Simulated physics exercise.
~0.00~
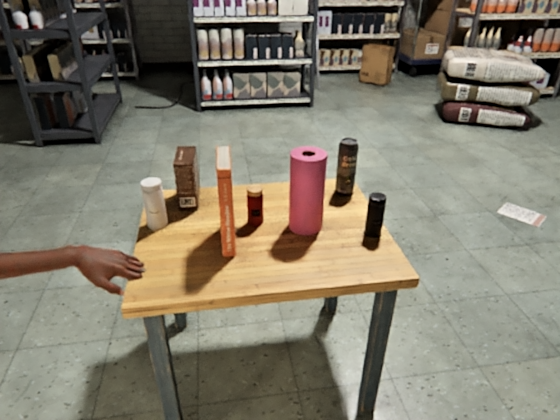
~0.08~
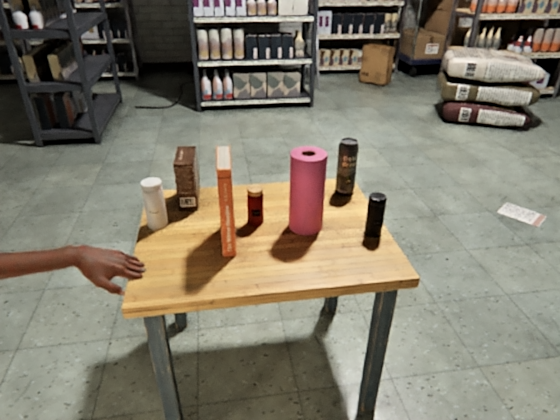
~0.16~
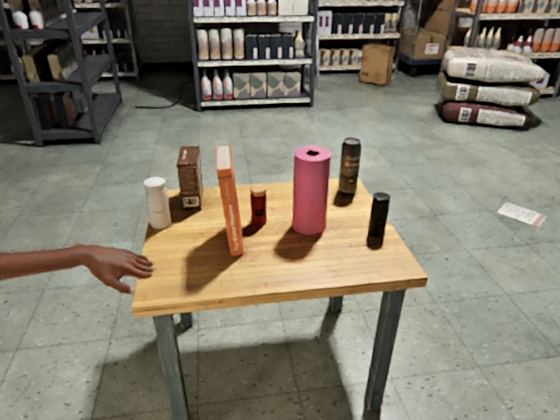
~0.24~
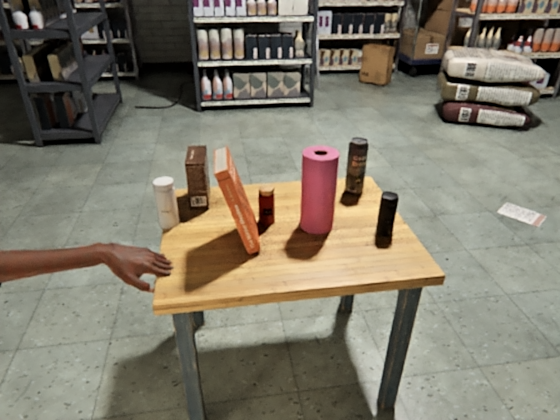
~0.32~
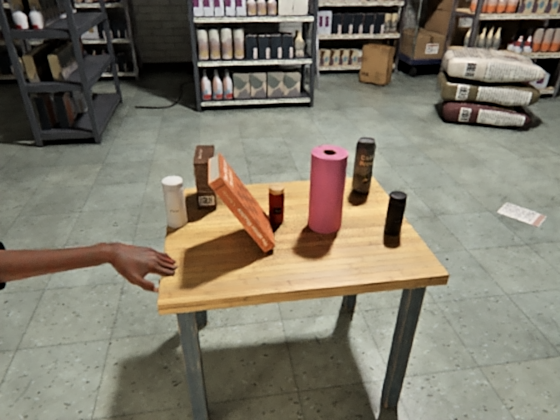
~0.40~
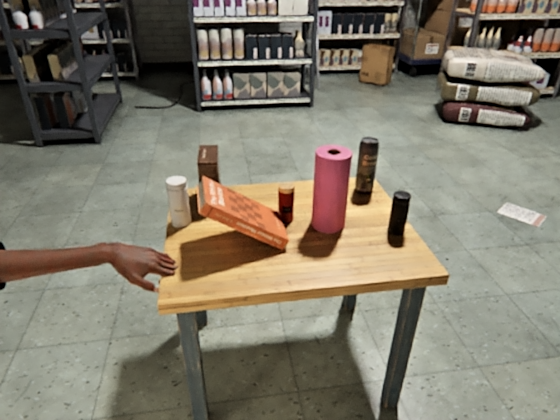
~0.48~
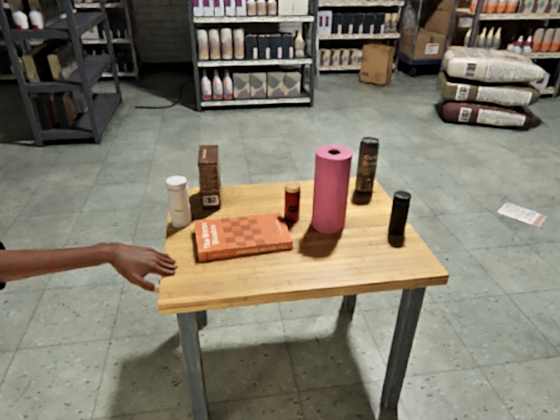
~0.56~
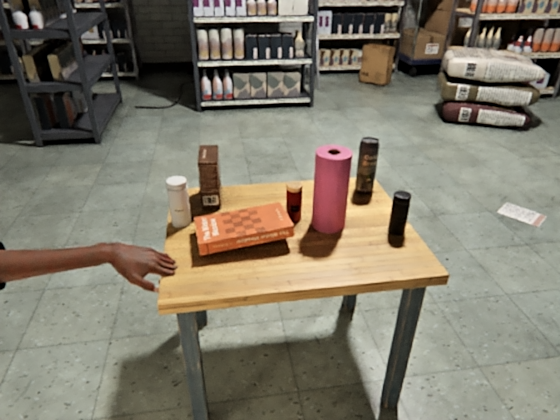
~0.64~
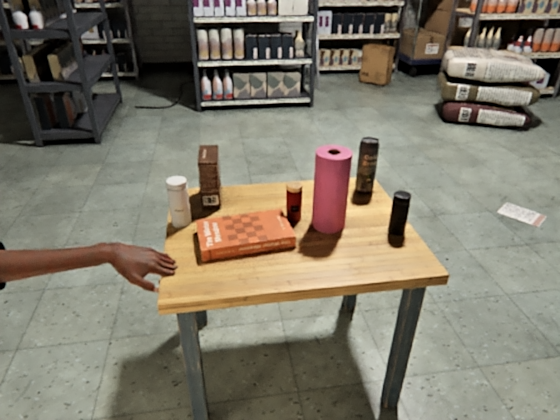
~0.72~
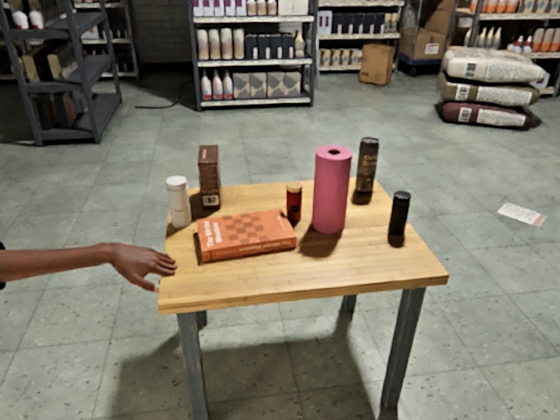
The footage shows a hand at the left edge of a light wooden table holding seven upright items as the table shifts right. The orange book leans left, topples and settles flat on its side, while the pink roll, shakers, brown packet and grey can stay standing.
